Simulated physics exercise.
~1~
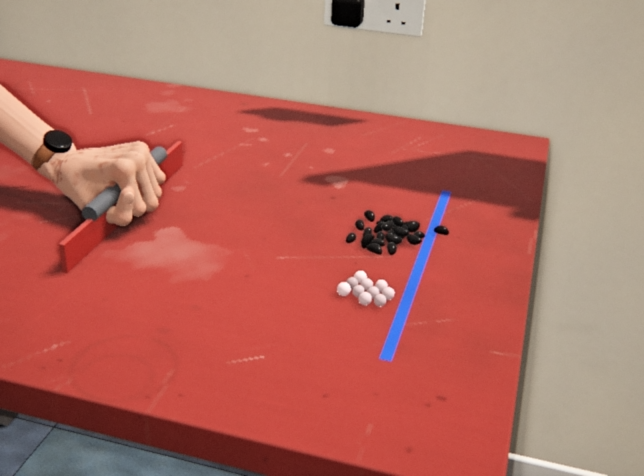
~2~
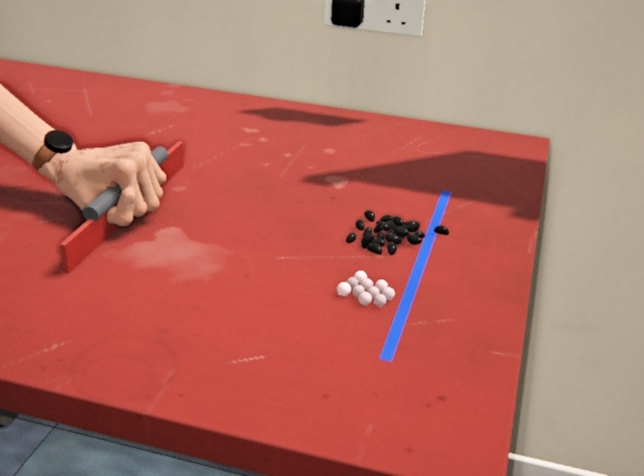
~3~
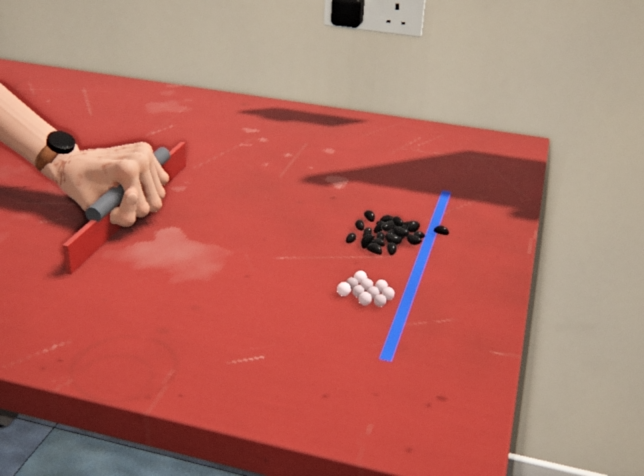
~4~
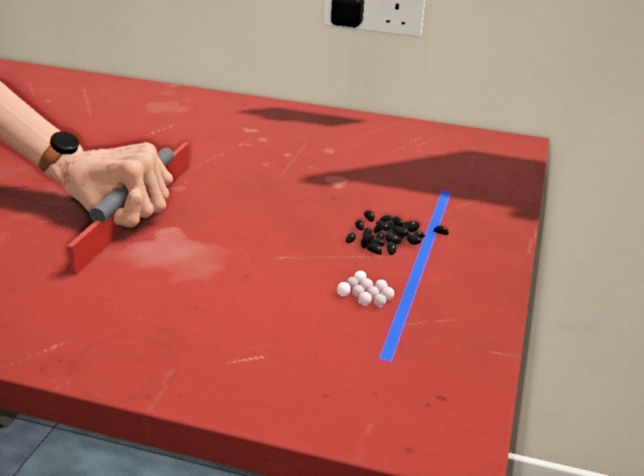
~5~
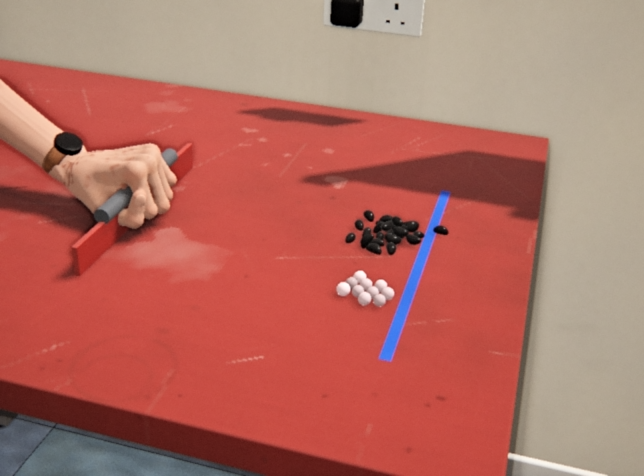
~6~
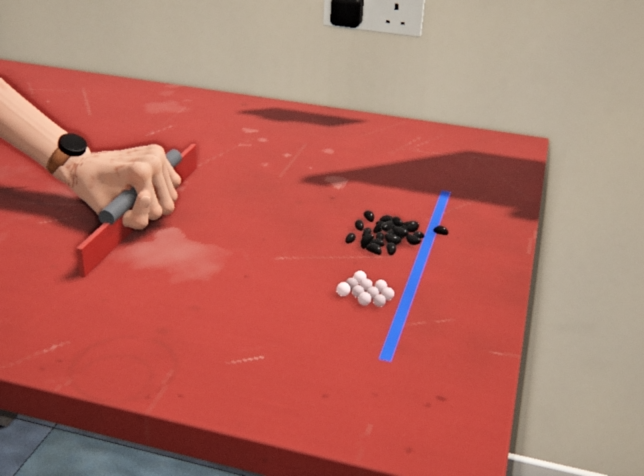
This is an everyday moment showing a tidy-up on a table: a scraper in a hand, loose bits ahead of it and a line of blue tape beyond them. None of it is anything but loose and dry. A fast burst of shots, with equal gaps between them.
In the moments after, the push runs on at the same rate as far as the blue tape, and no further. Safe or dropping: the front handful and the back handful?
The front handful keeps clear of the drop; the back handful keeps clear of the drop.
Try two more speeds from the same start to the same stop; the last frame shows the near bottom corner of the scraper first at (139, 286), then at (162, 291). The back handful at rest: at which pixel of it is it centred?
Around (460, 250) for one pace and around (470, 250) for the other, in that order.
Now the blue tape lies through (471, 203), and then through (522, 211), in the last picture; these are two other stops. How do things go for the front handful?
Holds its place, then loses some off the end.
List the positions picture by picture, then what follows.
In the first frame, scraper (73, 248), at rest; blue tape (444, 198), well back from the edge; edge at (531, 287); front handful (373, 293), a few sugar pearls; back handful (392, 234), some black beans.
In the second frame, scraper (74, 248); back handful (392, 234).
In the third frame, scraper (77, 249); front handful (373, 293).
In the fourth frame, scraper (82, 250); back handful (391, 234).
In the fifth frame, scraper (86, 251); front handful (373, 293).
In the sixth frame, scraper (91, 252); blue tape (444, 198); edge at (530, 287); front handful (373, 293); back handful (391, 235).
Then, 1.80 s later than the last frame, scraper still moving, near (282, 214); front handful all on the table, its front near (388, 294); back handful all on the table, its front near (441, 230).
Then, 3.62 s later than the last frame, scraper stopped at the blue tape; front handful all on the table, its front near (448, 301); back handful all on the table, its front near (479, 253).
Then, 3.90 s later than the last frame, scraper stopped at the blue tape; front handful all on the table, its front near (460, 303); back handful all on the table, its front near (479, 253).
When it is over, scraper stopped at the blue tape; front handful all on the table, its front near (461, 303); back handful all on the table, its front near (479, 253).
